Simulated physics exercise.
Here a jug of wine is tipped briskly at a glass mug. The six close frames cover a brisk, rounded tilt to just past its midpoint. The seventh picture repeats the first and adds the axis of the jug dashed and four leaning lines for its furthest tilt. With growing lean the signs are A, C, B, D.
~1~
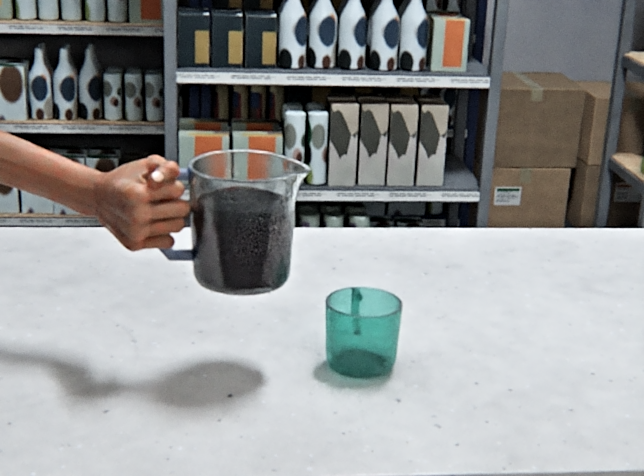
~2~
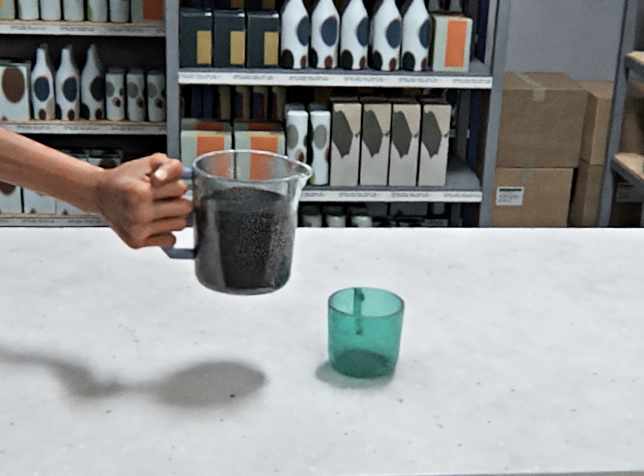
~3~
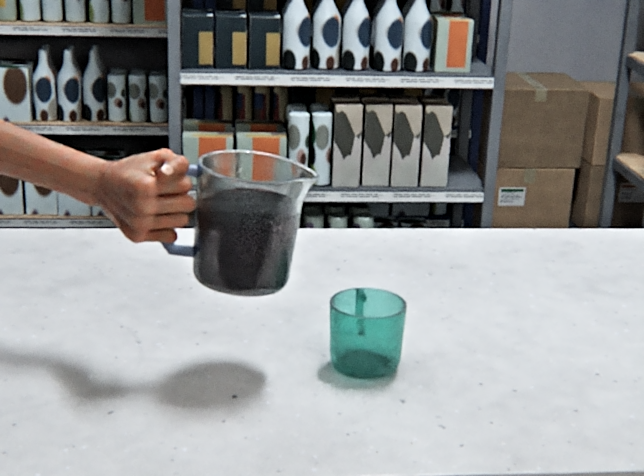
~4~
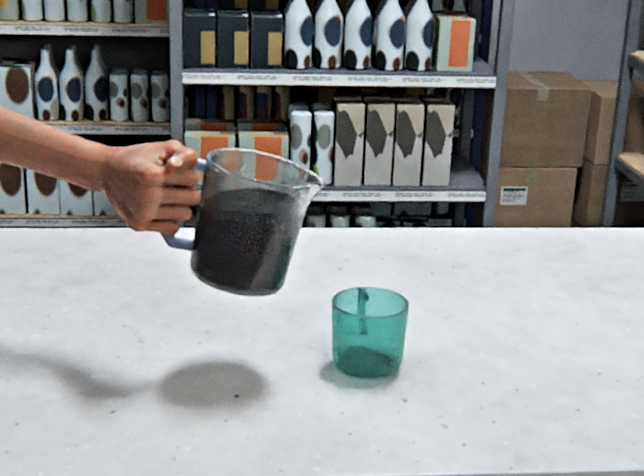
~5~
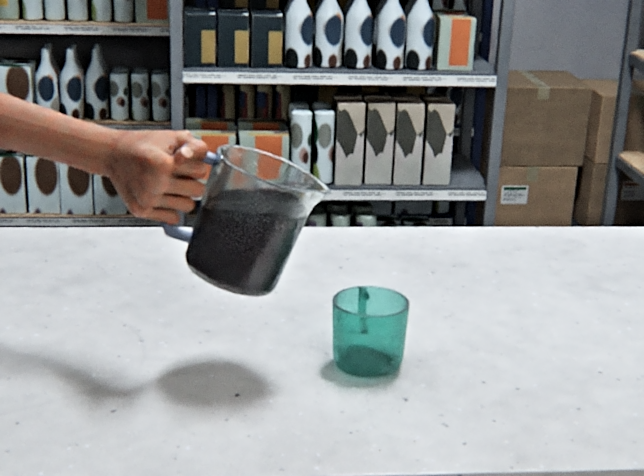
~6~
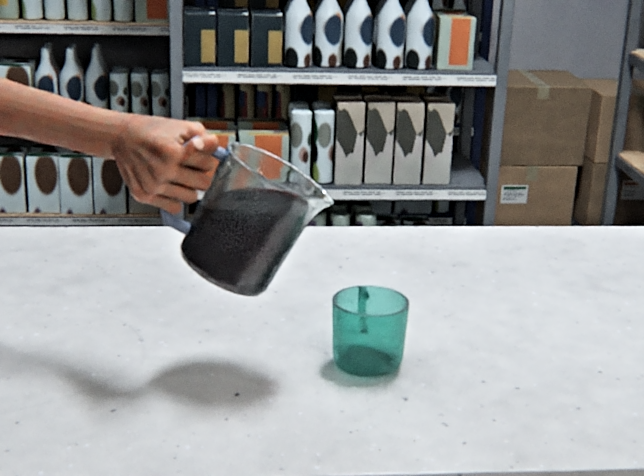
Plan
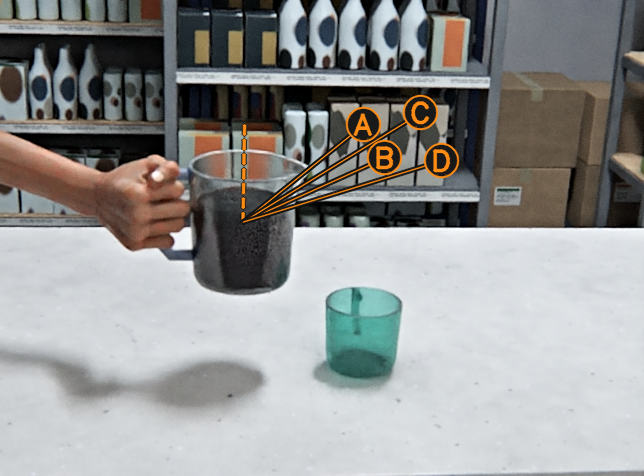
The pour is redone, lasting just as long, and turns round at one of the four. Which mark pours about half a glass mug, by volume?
It is C.
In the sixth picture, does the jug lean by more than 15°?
Yes.
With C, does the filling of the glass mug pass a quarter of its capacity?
Yes.
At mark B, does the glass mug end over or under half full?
Over.
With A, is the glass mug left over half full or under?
Under half.
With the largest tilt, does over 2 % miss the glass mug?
Yes.
On the marked copy, A at (350, 135); B at (369, 165); C at (406, 121); D at (425, 165).
Choosing A, the glass mug ends with about 26 % of what it can hold.
Choosing B, the glass mug ends with about 74 % of what it can hold.
Choosing C, the glass mug ends with about 47 % of what it can hold.
Choosing D, the glass mug ends with about 89 % of what it can hold; 9 % of the wine is spilt.
